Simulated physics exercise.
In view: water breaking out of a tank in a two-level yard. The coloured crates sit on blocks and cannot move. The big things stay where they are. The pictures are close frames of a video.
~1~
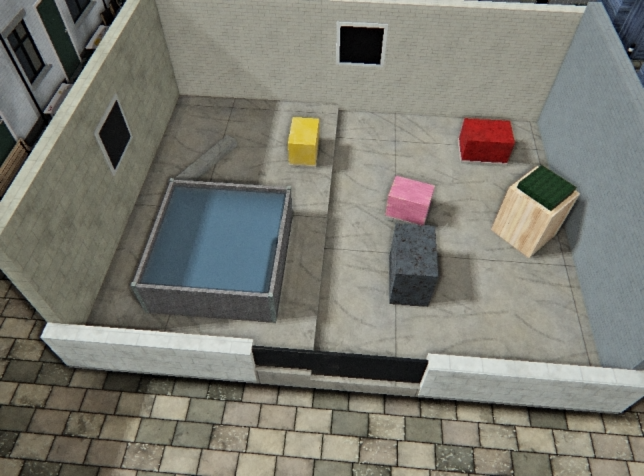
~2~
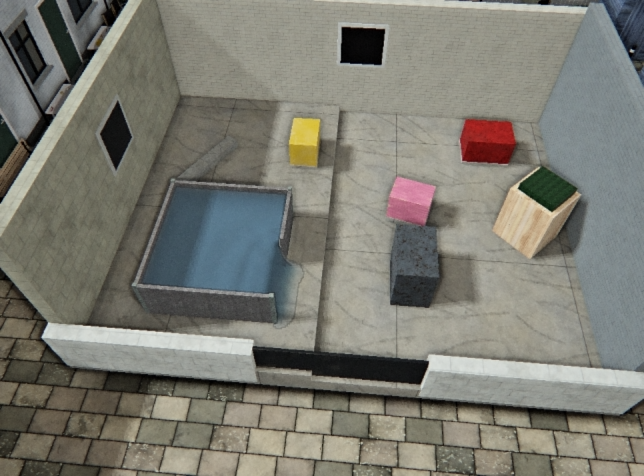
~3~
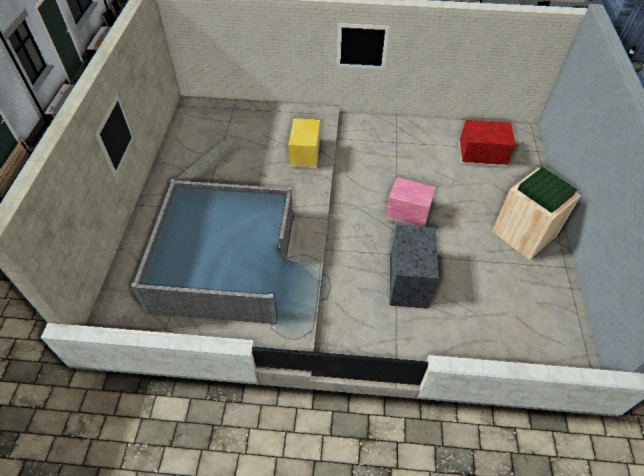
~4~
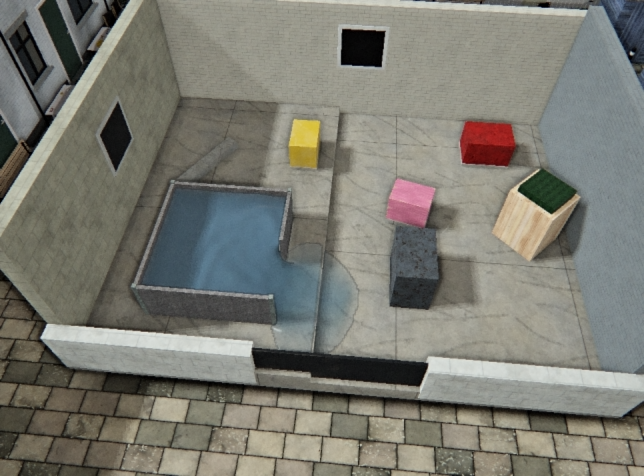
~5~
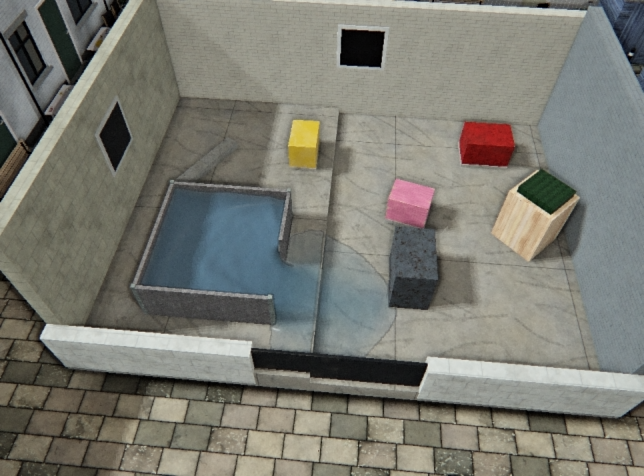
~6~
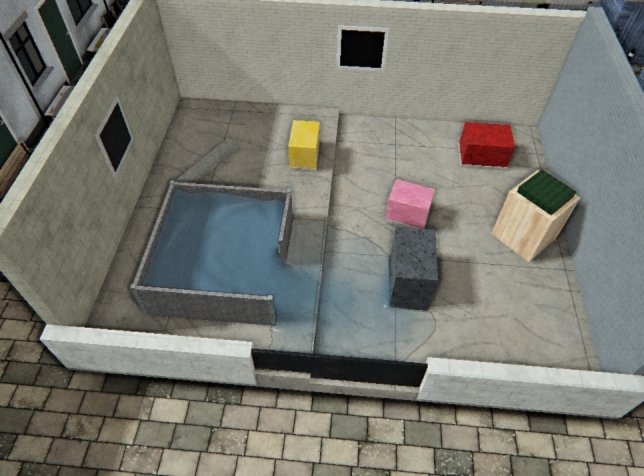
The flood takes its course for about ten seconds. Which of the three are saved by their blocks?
One by one: The pink crate gets wet; the red crate gets wet; the yellow crate stays dry.
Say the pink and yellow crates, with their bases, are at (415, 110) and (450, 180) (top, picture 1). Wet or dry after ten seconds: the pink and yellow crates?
Then: The pink one takes water; the yellow one gets wet.
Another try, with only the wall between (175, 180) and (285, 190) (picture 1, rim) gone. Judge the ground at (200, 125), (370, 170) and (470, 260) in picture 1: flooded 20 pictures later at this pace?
As listed: Under water, covered, free of water.
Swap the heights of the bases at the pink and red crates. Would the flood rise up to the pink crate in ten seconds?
Then: Pink takes water.
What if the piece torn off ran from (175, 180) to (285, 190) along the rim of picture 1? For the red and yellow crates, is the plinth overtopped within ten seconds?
One by one: Red crate ends up wet; yellow crate ends up wet.
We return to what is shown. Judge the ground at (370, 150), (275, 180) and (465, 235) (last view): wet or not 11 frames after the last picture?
In turn: No water, dry, covered.
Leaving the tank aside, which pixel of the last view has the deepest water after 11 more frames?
Roughly at (596, 393).
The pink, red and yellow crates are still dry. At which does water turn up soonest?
The pink one.
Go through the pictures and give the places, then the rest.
In the first picture, the tank at (218, 236) is whole and still.
In the second picture, the front is at (293, 264), out from the gap at (277, 285).
In the third picture, water pours out at (277, 286) and has run to (321, 267).
In the fourth picture, water pours out at (277, 288) and has run to (354, 291).
In the fifth picture, water pours out at (276, 287) and has run to (392, 313).
In the sixth picture, the front is at (429, 326), out from the gap at (276, 288).
A moment on, water covers 20 % of the floor; the pink crate water round its plinth, the red crate not reached, the yellow crate not reached.
Next, water covers 30 % of the floor; the pink crate water round its plinth, the red crate not reached, the yellow crate not reached.
Then, water covers 40 % of the floor; the pink crate water round its plinth, the red crate not reached, the yellow crate water round its plinth.
Later, water covers 60 % of the floor; the pink crate water round its plinth, the red crate water round its plinth, the yellow crate water round its plinth.
In the end, water covers 60 % of the floor; the pink crate was topped, the red crate was topped, the yellow crate stayed above the water.
